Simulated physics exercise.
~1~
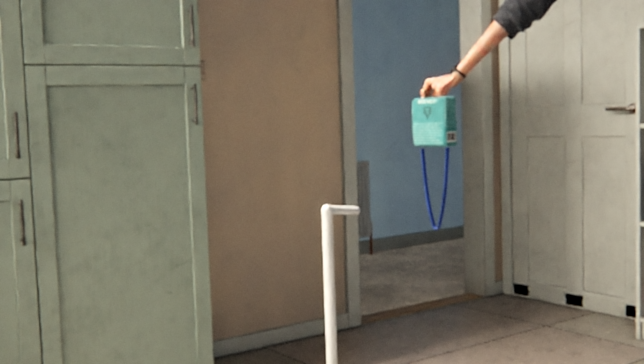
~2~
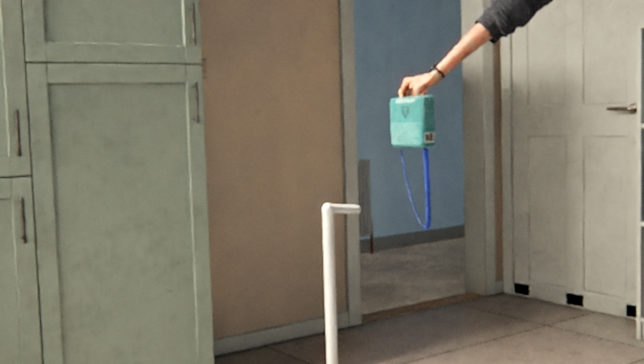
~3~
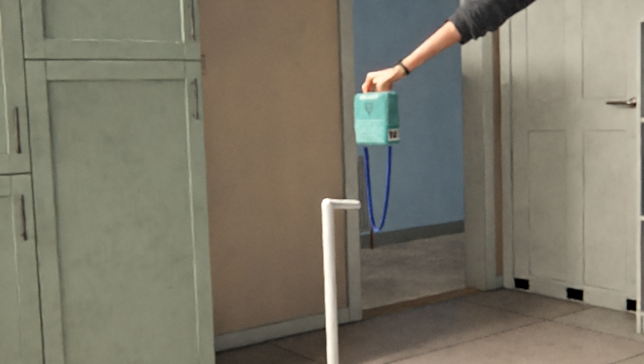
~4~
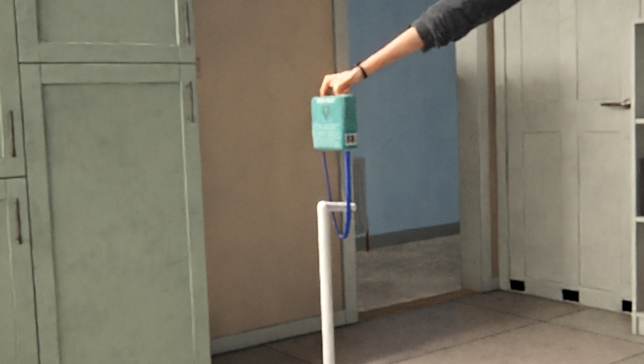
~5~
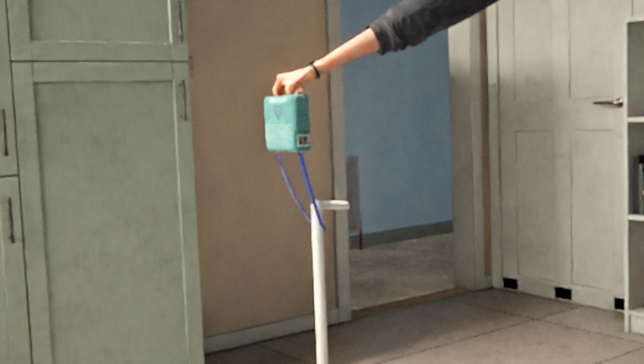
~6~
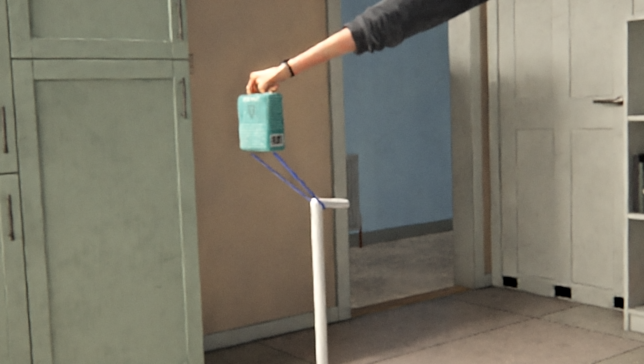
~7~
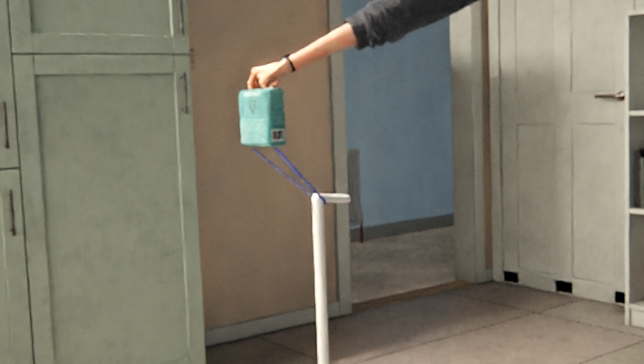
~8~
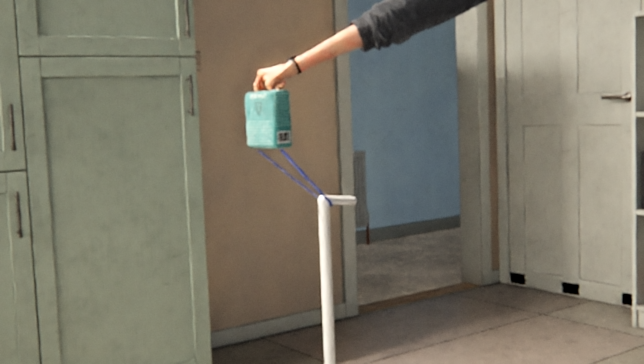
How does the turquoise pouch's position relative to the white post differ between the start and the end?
At the start the pouch is held to the right of the post, in front of the open doorway. By the end it is held to the left of the post, at about the same height.
A turquoise pouch with a blue loop hanging beneath it is held from above by a hand in a dark sleeve, to the right of a short white post with a bar at its top. The arm carries the pouch steadily left, keeping it upright and level. It passes over the post, and the dangling loop comes down around the top of it. As the pouch moves beyond the post, the loop slants back and pulls taut. The hand stops, still gripping the pouch left of the post, with the loop caught on it.
